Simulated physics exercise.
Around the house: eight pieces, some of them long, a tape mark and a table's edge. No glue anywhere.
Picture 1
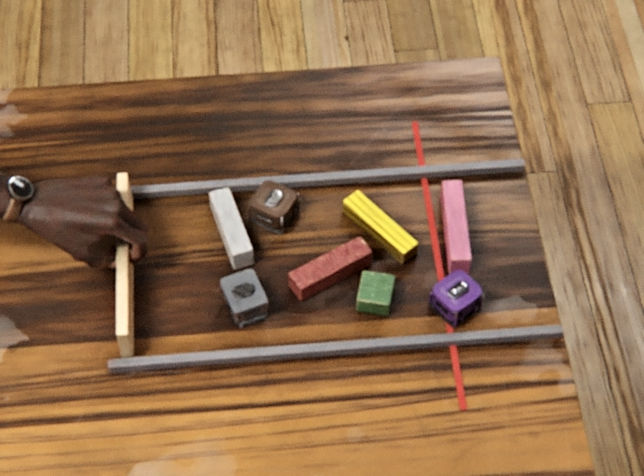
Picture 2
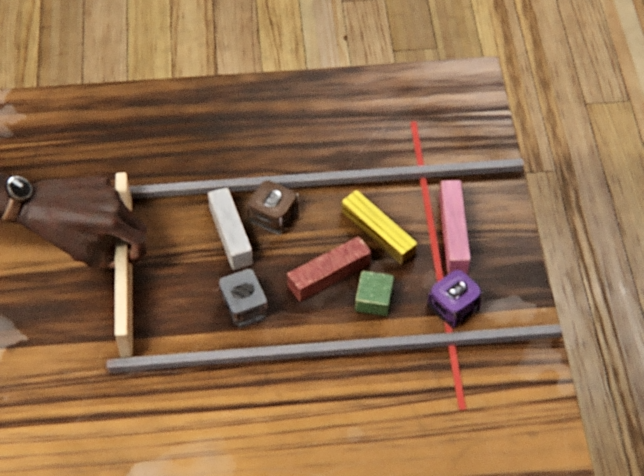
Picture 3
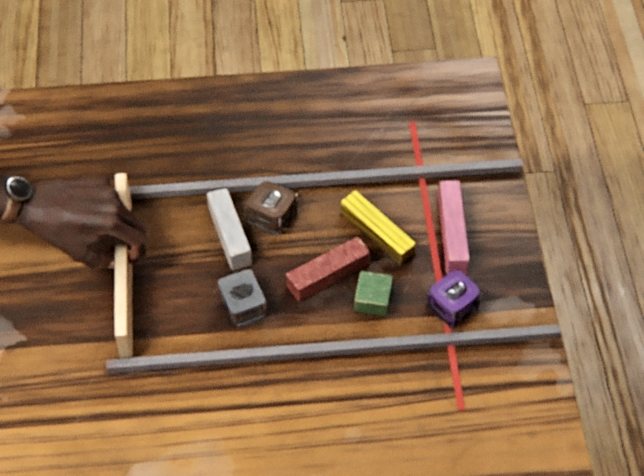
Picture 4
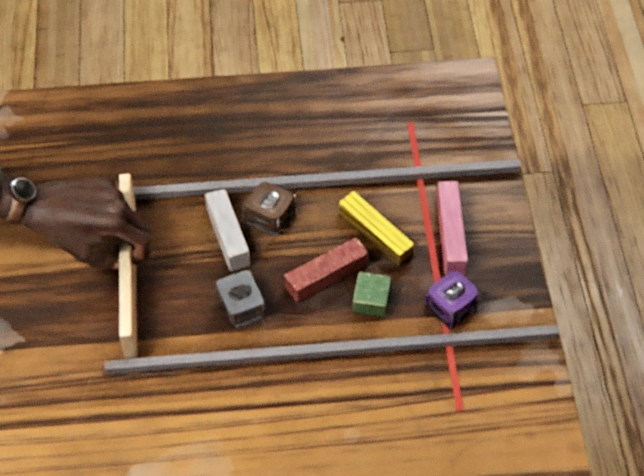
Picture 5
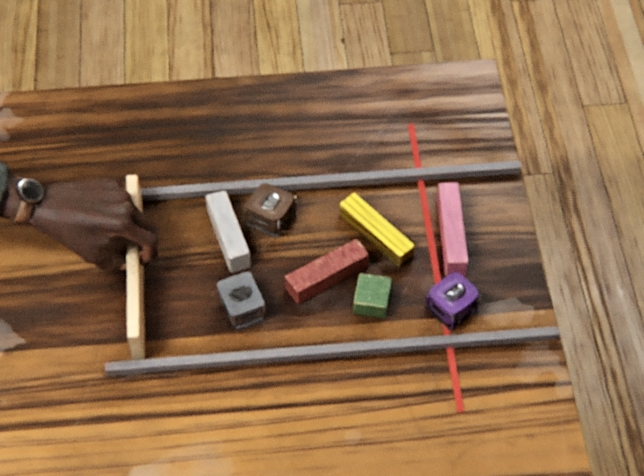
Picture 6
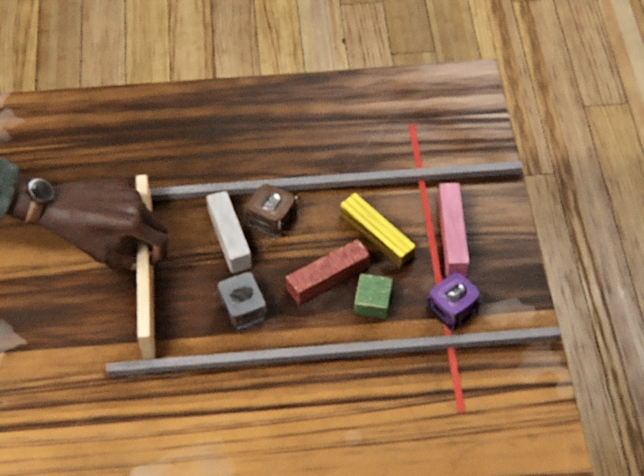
Wooden board held by a hand sliding slightly right between two grey rails, while eight coloured pieces lie still on the table.
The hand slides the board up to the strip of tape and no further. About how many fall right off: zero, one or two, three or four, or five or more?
Here the number that fall off is zero.
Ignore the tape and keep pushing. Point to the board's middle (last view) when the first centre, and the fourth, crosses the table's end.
First at (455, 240), next at (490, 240).
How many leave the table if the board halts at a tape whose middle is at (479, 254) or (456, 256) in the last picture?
Try by try, 3 and 0.
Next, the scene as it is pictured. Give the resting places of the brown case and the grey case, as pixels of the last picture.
Near (464, 188) and (461, 295).
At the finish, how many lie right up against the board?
It touches 2.
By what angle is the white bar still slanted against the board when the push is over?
Some 0 degrees.
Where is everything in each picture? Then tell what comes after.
Pink bar (456, 226); purple case (456, 298); yellow stick (380, 227); board (125, 264); tape (437, 255), in the first frame.
Purple case (455, 298); green block (375, 293), in the second frame.
Yellow stick (378, 227); board (124, 264), in the third frame.
Pink bar (451, 228); red bar (327, 270), in the fourth frame.
Purple case (453, 301); brown case (271, 210), in the fifth frame.
Pink bar (453, 229); purple case (454, 301); yellow stick (377, 230); board (145, 266); tape (435, 257), in the sixth frame.
Early on, none off yet; pink bar at rest near (453, 229); purple case at rest near (454, 301); yellow stick at rest near (377, 230).
A while later, none off yet; pink bar at rest near (453, 229); purple case at rest near (454, 301); yellow stick travelled a little near (405, 215).
Further along, none off yet; pink bar travelled a little near (480, 228); purple case travelled about its own width near (493, 302); yellow stick travelled about its own width near (453, 209).
Finally, the number that fall off is zero.
